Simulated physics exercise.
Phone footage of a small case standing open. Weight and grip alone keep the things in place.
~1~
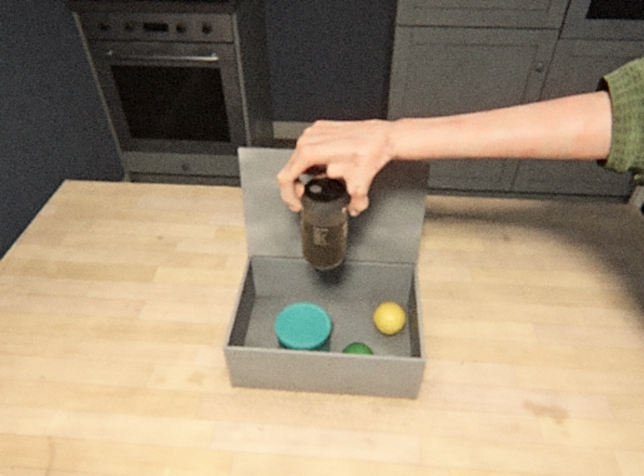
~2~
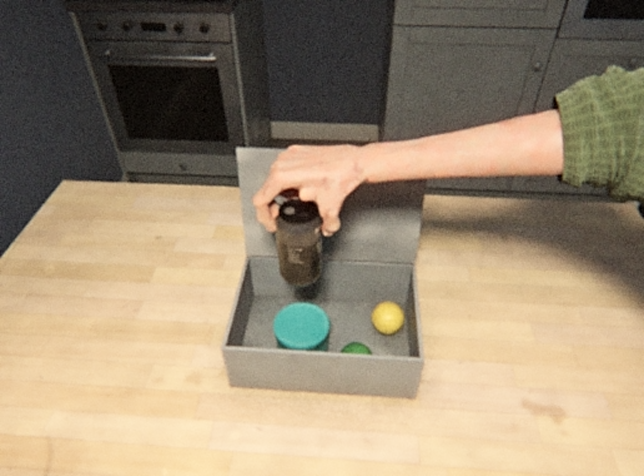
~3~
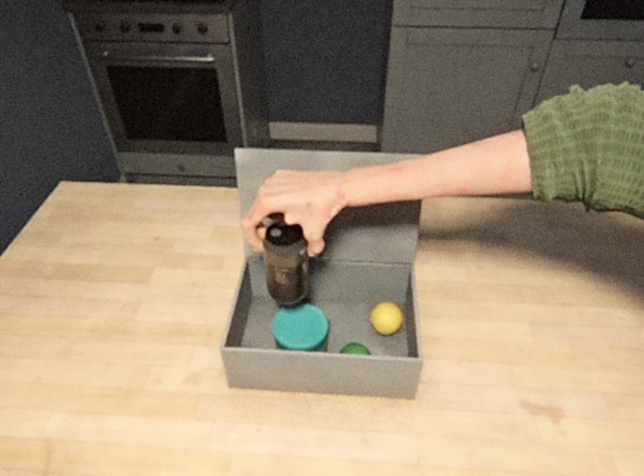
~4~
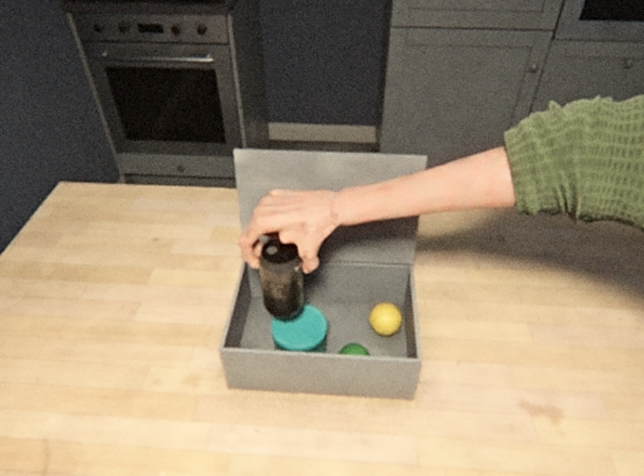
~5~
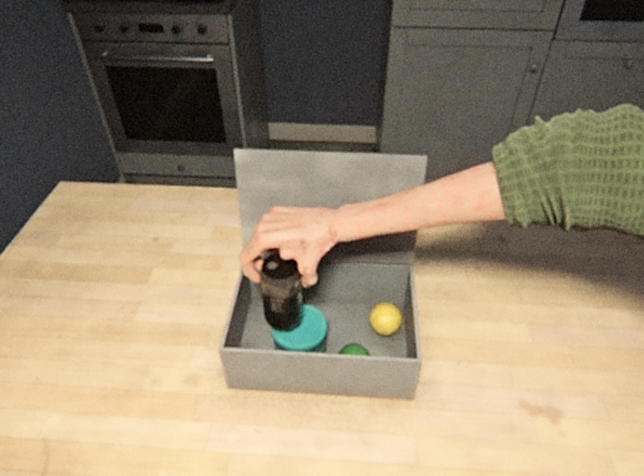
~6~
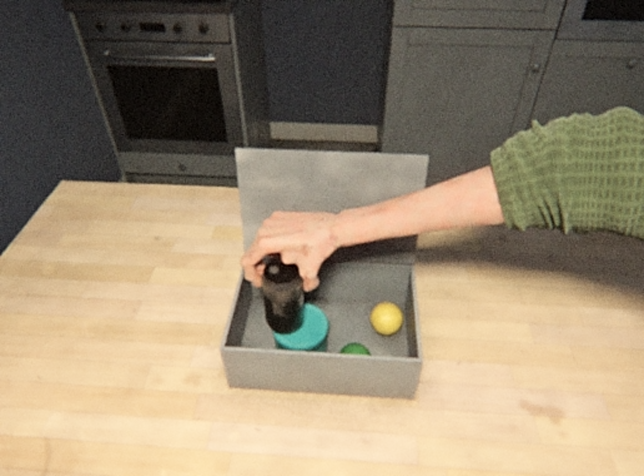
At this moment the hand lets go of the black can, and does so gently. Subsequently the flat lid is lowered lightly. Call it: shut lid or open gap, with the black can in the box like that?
Open gap.
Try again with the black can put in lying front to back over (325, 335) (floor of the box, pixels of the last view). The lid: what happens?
In that case, no gap is left.
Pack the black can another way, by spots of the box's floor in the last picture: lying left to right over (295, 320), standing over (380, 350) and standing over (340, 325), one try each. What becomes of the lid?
Try 1: Lid goes down; try 2: Lid stays raised; try 3: Lid stays raised.
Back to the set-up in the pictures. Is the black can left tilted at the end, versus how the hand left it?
Result: The black can remains as it was set.
Then, 1.00 s on from there, lid starting down.
Then, 1.30 s on from there, lid 75° above the rim.
Then, 1.50 s on from there, lid 64° above the rim.
Then, 1.80 s on from there, lid 45° above the rim.
In the end, lid 43° above the rim; all 4 unmoved. At the end, from the last picture's camera, black can near (283, 303).
